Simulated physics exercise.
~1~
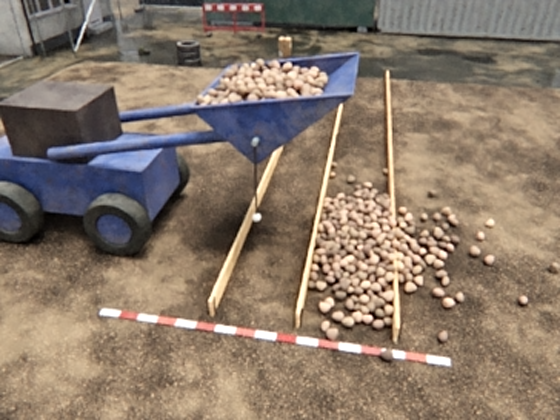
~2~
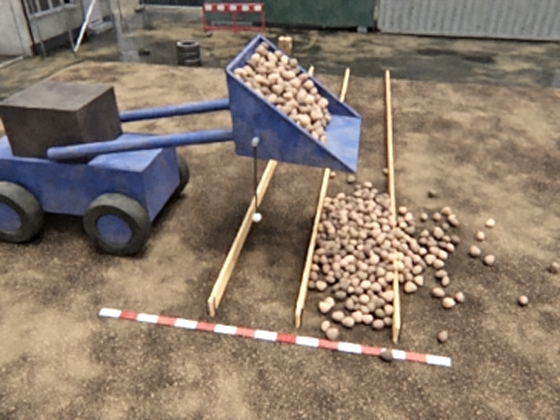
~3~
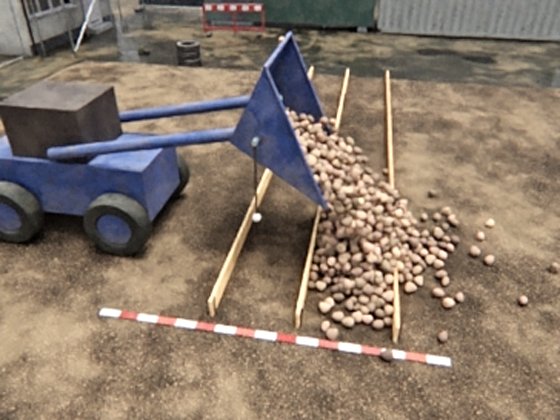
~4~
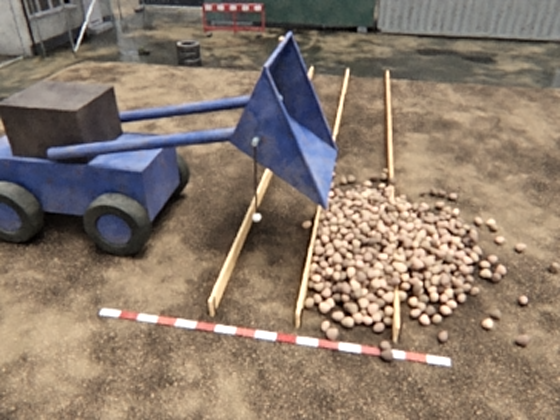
A blue loader tips its bucket, pouring brown cobbles onto a pile that spreads right.
